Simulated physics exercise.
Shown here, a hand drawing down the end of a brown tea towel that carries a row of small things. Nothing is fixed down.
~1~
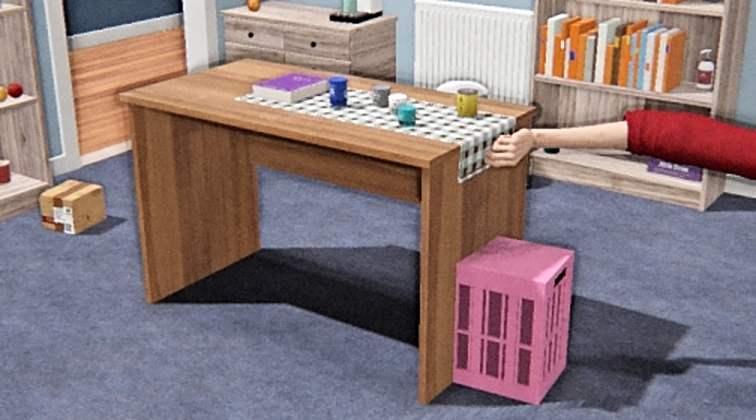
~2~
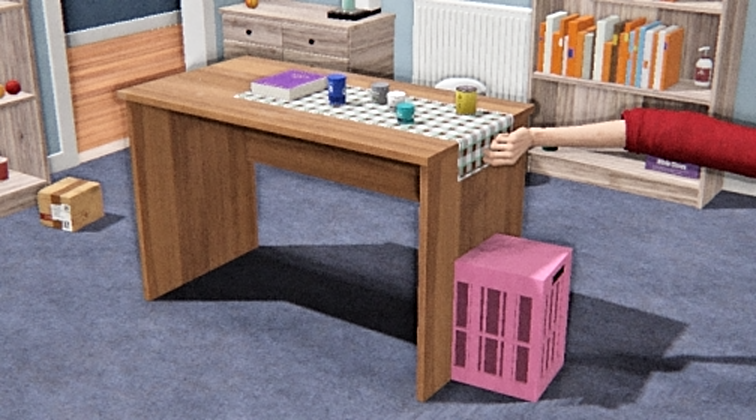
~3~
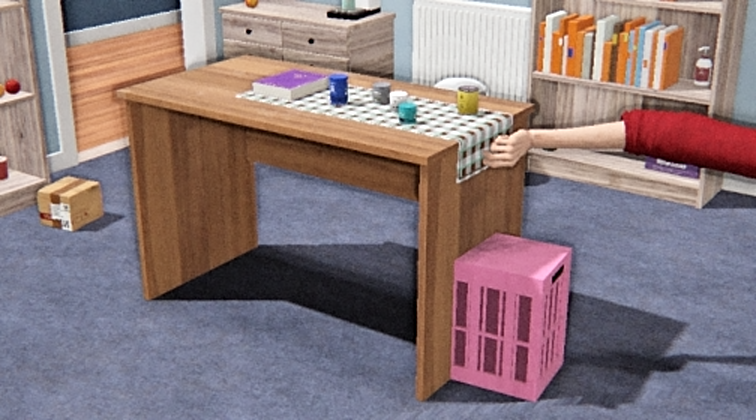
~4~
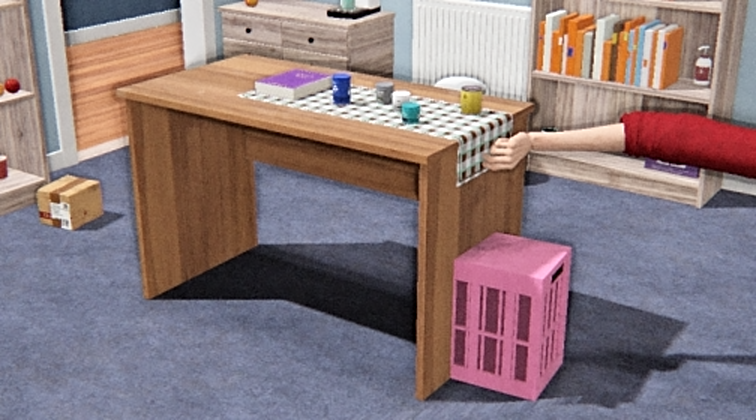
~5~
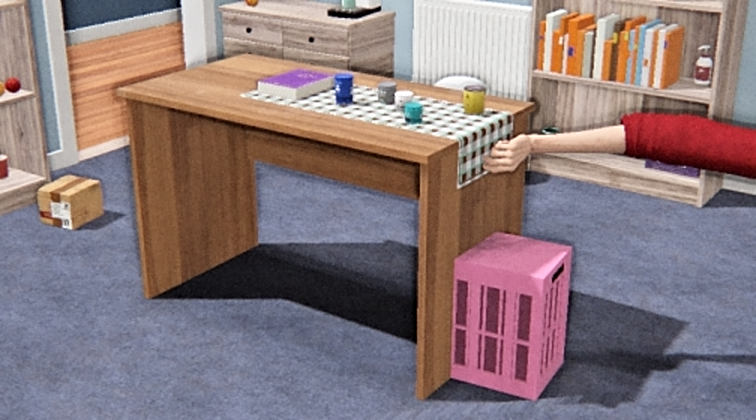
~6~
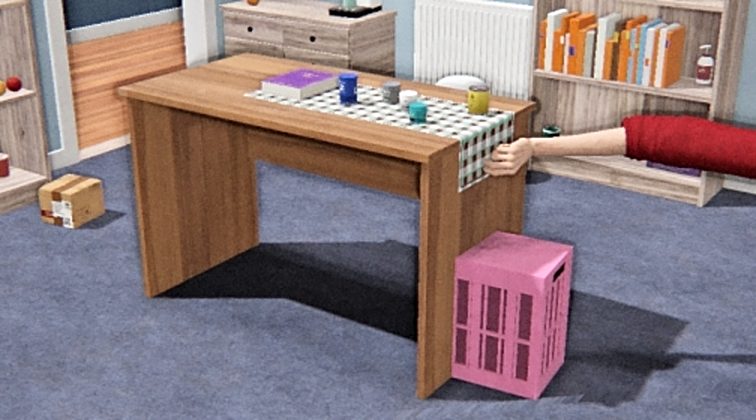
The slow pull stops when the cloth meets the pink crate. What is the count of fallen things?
The count of fallen things is two.
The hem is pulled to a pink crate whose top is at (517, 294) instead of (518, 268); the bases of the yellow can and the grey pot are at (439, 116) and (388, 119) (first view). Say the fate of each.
The yellow can falls, the grey pot is carried off.
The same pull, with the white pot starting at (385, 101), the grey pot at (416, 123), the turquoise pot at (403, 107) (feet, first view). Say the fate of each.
The white pot holds on; the grey pot drops off; the turquoise pot stays on.
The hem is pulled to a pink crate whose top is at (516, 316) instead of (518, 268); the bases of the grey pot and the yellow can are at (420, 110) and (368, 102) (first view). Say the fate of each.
The grey pot goes over, the yellow can does not fall.
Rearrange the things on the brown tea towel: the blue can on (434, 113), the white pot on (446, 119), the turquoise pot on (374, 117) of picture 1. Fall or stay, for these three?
The blue can goes over, the white pot falls, the turquoise pot survives.
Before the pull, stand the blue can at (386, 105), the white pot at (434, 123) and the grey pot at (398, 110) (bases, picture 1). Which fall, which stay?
The blue can holds on; the white pot comes down; the grey pot keeps its place on top.
Soon after, hem near (486, 210); yellow can gone.
Then, hem on the crate; yellow can and turquoise pot gone.
At rest, hem on the crate; yellow can and turquoise pot gone. It carries off two.
